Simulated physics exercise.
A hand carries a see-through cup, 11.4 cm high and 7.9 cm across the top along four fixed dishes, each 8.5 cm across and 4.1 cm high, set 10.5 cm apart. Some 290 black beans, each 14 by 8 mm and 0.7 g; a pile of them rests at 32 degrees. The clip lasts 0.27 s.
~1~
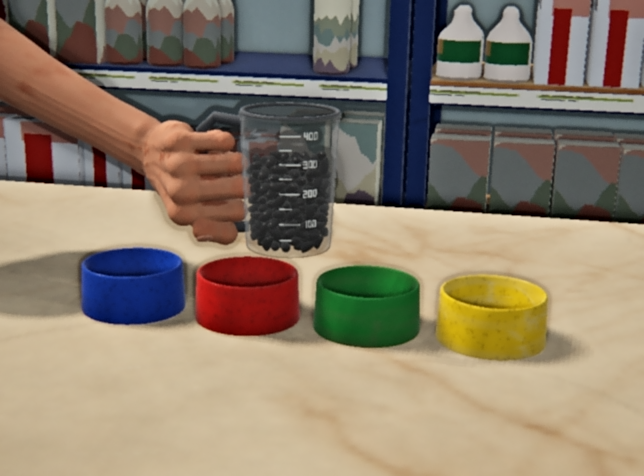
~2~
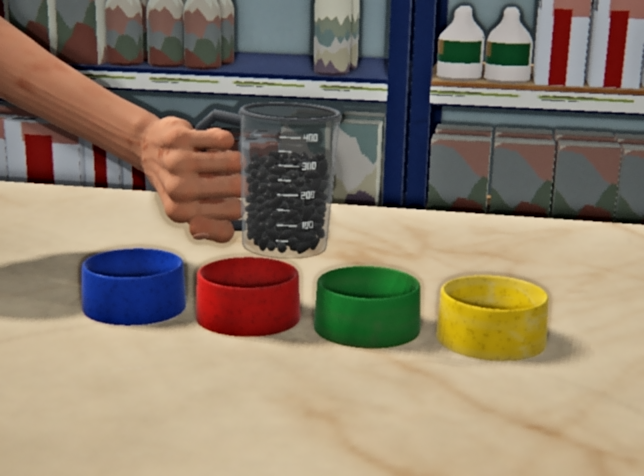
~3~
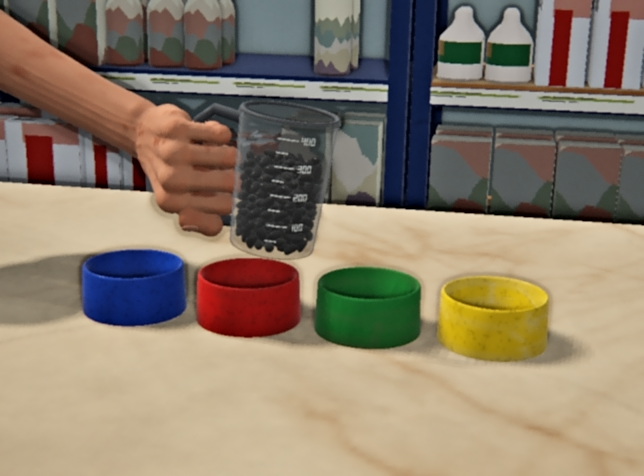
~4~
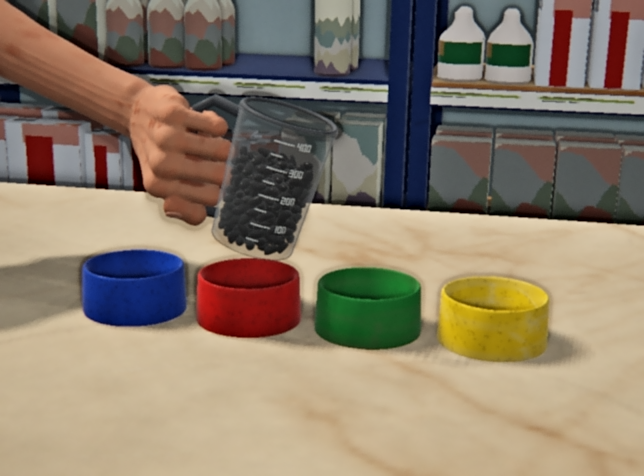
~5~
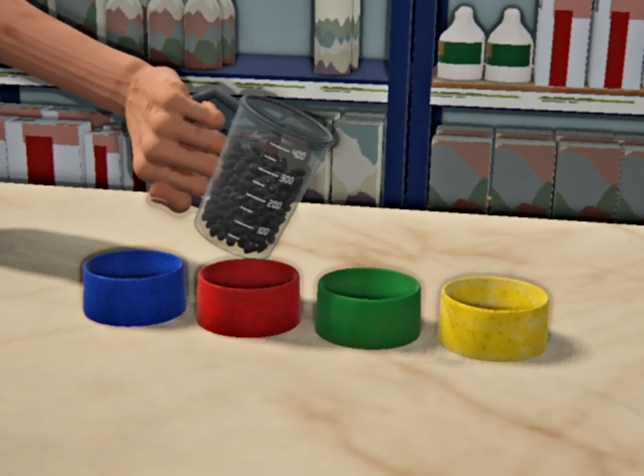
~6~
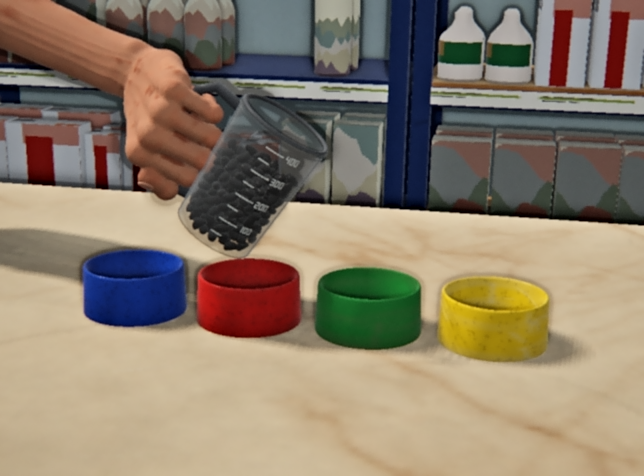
In the video, a hand holds a clear measuring cup of black beans above blue, red, green and yellow dishes on a countertop, then gradually tilts it to the right while shifting it slightly left.
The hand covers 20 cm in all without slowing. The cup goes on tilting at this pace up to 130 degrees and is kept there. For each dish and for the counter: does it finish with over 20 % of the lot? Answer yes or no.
Red dish: No; blue dish: Yes; green dish: No; yellow dish: No; on the counter: Yes.
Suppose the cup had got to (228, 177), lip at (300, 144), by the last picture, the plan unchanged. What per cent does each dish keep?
Red 0, blue 90, green 0, yellow 0.
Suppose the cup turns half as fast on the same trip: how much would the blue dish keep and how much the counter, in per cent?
Then: Blue 90; counter 10.
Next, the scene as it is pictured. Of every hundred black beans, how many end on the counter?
Some 35 per cent.
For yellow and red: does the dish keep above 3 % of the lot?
Yellow no; red yes.
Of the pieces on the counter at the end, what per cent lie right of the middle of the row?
About 0 per cent.
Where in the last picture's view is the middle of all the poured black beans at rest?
Around (166, 299).
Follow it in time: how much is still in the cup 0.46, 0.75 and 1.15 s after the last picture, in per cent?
About 95, 20, 0.
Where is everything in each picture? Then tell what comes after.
In the first picture, cup at (289, 179), tilt 0 degrees, lip at (338, 114), moved 0.0 cm; middle of the pieces at (292, 200); yellow dish at (494, 293); green dish at (368, 282); red dish at (248, 272); blue dish at (133, 263).
In the second picture, cup at (287, 180), tilt 2 degrees, lip at (338, 116), moved 0.2 cm; middle of the pieces at (289, 201).
In the third picture, cup at (281, 180), tilt 8 degrees, lip at (338, 122), moved 0.8 cm; middle of the pieces at (281, 201).
In the fourth picture, cup at (271, 180), tilt 16 degrees, lip at (335, 131), moved 1.7 cm; middle of the pieces at (267, 200).
In the fifth picture, cup at (260, 179), tilt 24 degrees, lip at (331, 141), moved 2.6 cm; middle of the pieces at (254, 199).
In the sixth picture, cup at (249, 179), tilt 33 degrees, lip at (325, 152), moved 3.5 cm; middle of the pieces at (241, 197); yellow dish at (495, 294); green dish at (369, 284); red dish at (249, 274); blue dish at (134, 265).
Then, 0.46 s after the last picture, tilt 106 degrees; cup holds 95 %, red 5 %.
Then, 0.75 s after the last picture, tilt 130 degrees; cup holds 20 %, red 10 %, blue 35 %.
Then, 1.15 s after the last picture, tilt 130 degrees; cup holds 0 %, red 15 %, blue 50 %.
In the end, red 15 %, blue 50 %, green 0 %, yellow 0 %, counter 35 %.
